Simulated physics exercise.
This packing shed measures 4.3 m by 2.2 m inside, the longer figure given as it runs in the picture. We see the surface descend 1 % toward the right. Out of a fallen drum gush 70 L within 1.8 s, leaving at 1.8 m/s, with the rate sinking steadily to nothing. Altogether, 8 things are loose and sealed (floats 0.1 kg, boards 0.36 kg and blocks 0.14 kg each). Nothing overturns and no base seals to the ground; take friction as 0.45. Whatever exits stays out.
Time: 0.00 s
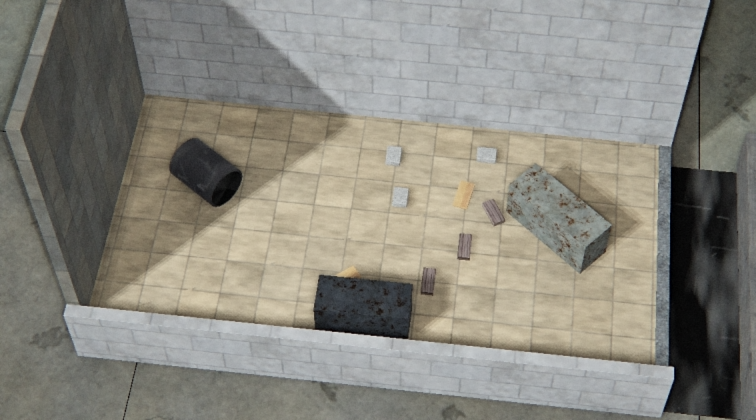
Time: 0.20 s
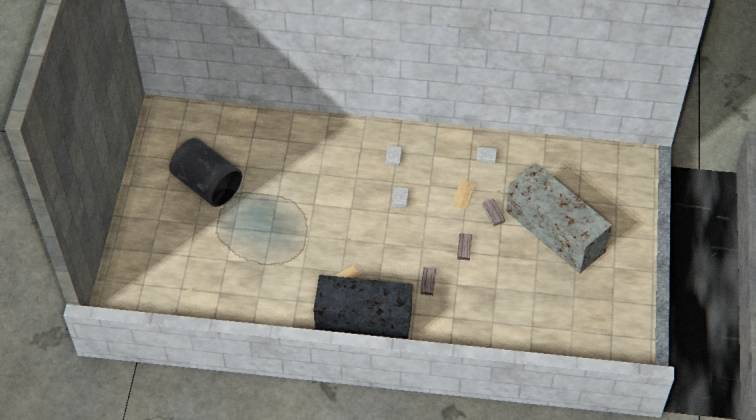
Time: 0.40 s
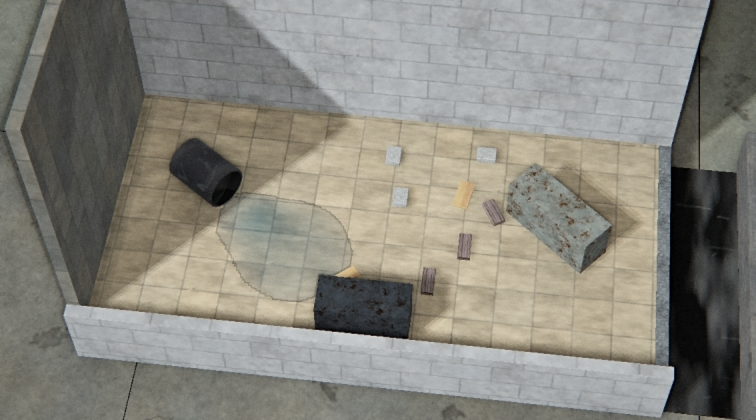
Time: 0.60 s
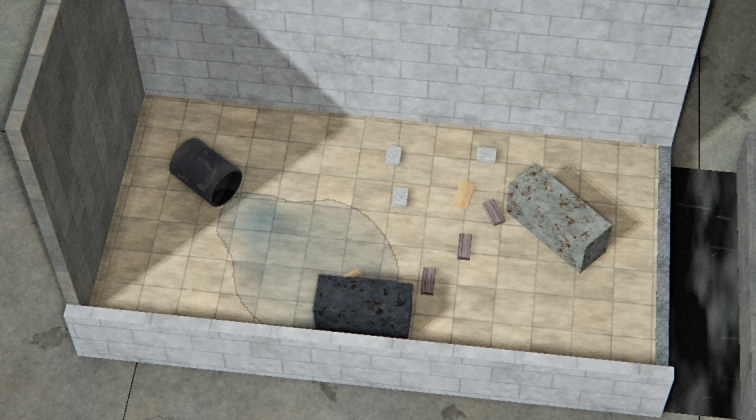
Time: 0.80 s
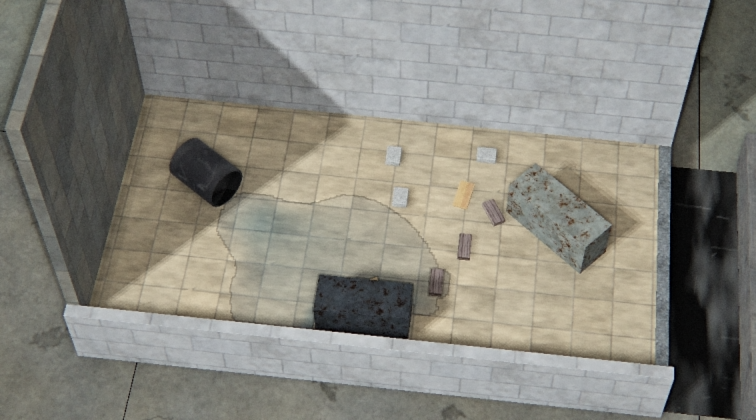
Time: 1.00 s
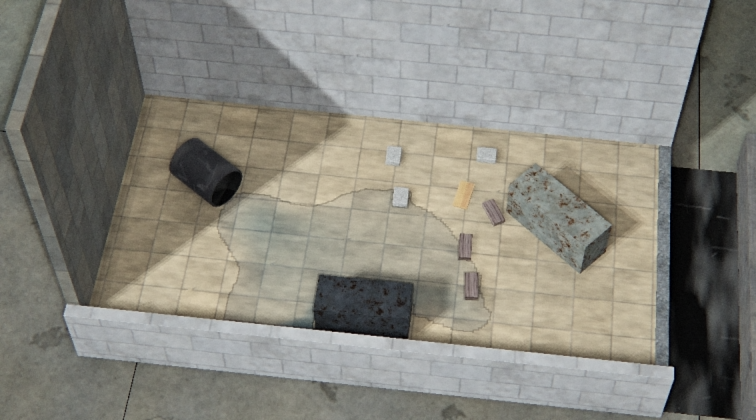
Water appears at the mouth of a fallen dark drum on the tiled floor of a walled enclosure and spreads into a shallow puddle. It widens toward the lower right, reaching around a dark speckled block, then extends farther right as a small brownish piece near its edge shifts slightly rightward.
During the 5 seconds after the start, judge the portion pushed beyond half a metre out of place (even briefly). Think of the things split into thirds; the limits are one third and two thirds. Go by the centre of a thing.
That makes one to two thirds of them.
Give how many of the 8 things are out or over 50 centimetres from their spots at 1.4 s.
The number I get is 2.
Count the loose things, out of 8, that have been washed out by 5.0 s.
The answer is 3 at that time.
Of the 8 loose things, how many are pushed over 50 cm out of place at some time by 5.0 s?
4.
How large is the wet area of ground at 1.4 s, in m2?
Roughly 2.5 m2.
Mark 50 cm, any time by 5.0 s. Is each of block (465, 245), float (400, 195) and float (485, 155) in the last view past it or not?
Listed order: Beyond the mark, beyond the mark and within the mark.
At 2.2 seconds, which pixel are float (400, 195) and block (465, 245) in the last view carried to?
They end up about (457, 165) and (559, 256) in the last view.
After 1.4 s 2 of 8 are over 50 cm from their spots; 1 afloat.
After 2.2 s 4 of 8 are over 50 cm from their spots; 2 afloat.
After 3.5 s 4 of 8 are over 50 cm from their spots; 0 afloat.
After 5.0 s 4 of 8 are over 50 cm from their spots, and 4 have been at some point; 0 afloat.
